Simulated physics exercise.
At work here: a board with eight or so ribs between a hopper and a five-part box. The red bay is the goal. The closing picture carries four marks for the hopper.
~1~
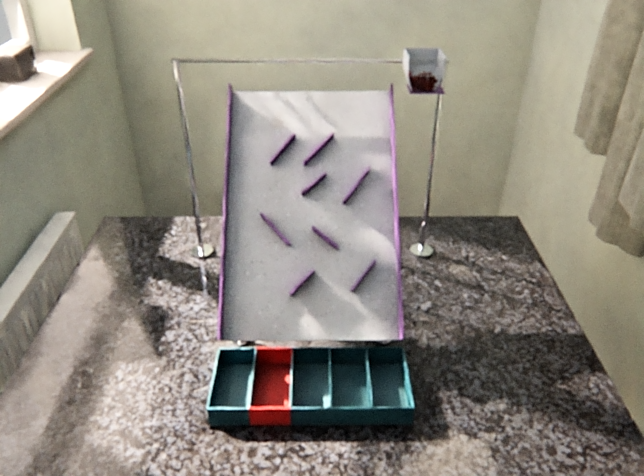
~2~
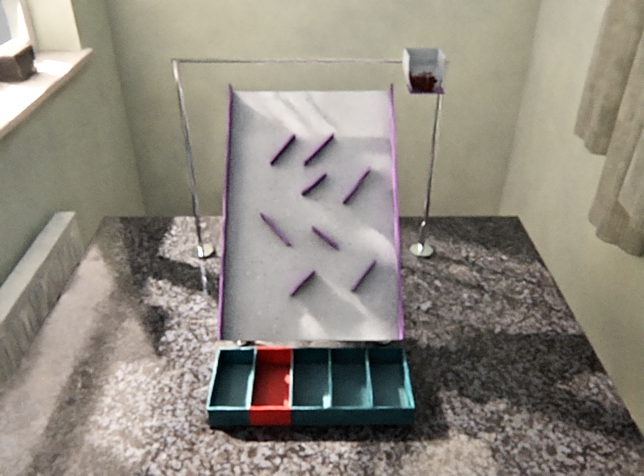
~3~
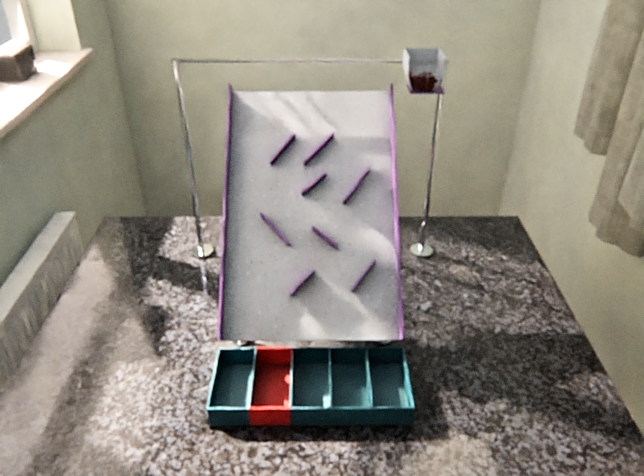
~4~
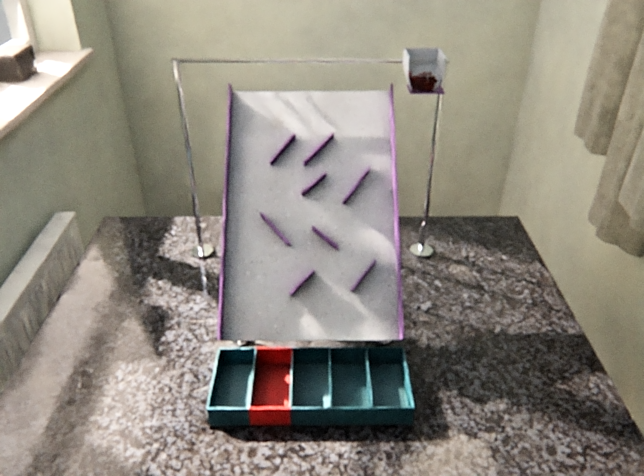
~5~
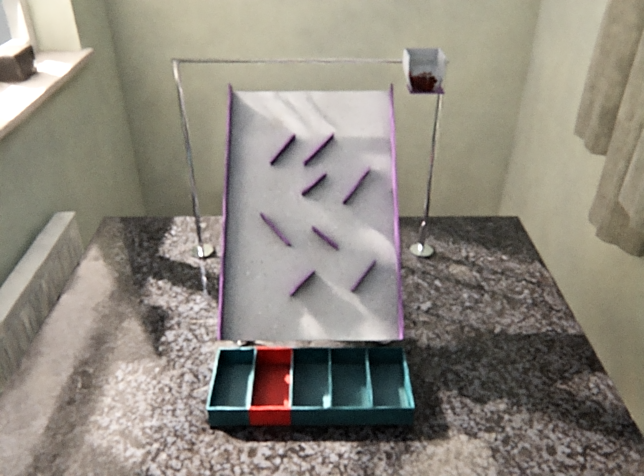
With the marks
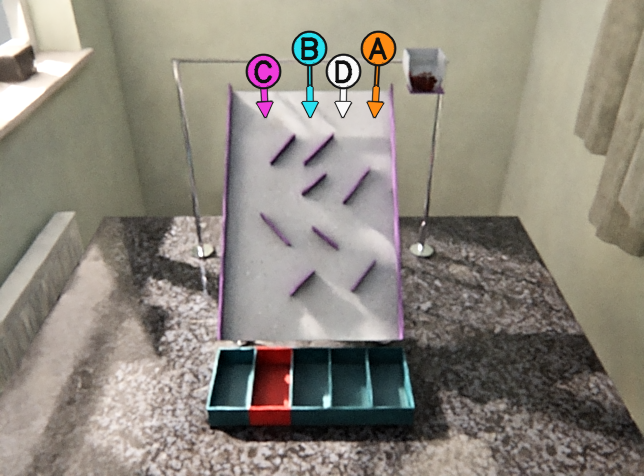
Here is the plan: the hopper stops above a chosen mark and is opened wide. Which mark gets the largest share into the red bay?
Use mark B.
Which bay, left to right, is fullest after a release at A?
It is the fifth one.
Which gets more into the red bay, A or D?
D it is.
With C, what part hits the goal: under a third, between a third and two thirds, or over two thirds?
Under a third.
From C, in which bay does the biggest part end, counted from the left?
It is the first one.
On the marked copy, mark A meets the board at (374, 111); mark B meets the board at (310, 111); mark C meets the board at (265, 111); mark D meets the board at (342, 111).
If A is chosen, not one piece in the red bay, the larger part in other bays, about a tenth held on the board.
If B is chosen, roughly half in the red bay, roughly a quarter in other bays, roughly a quarter held on the board.
If C is chosen, about a tenth in the red bay, the larger part in other bays.
If D is chosen, roughly a quarter in the red bay, roughly half in other bays, roughly a quarter held on the board.
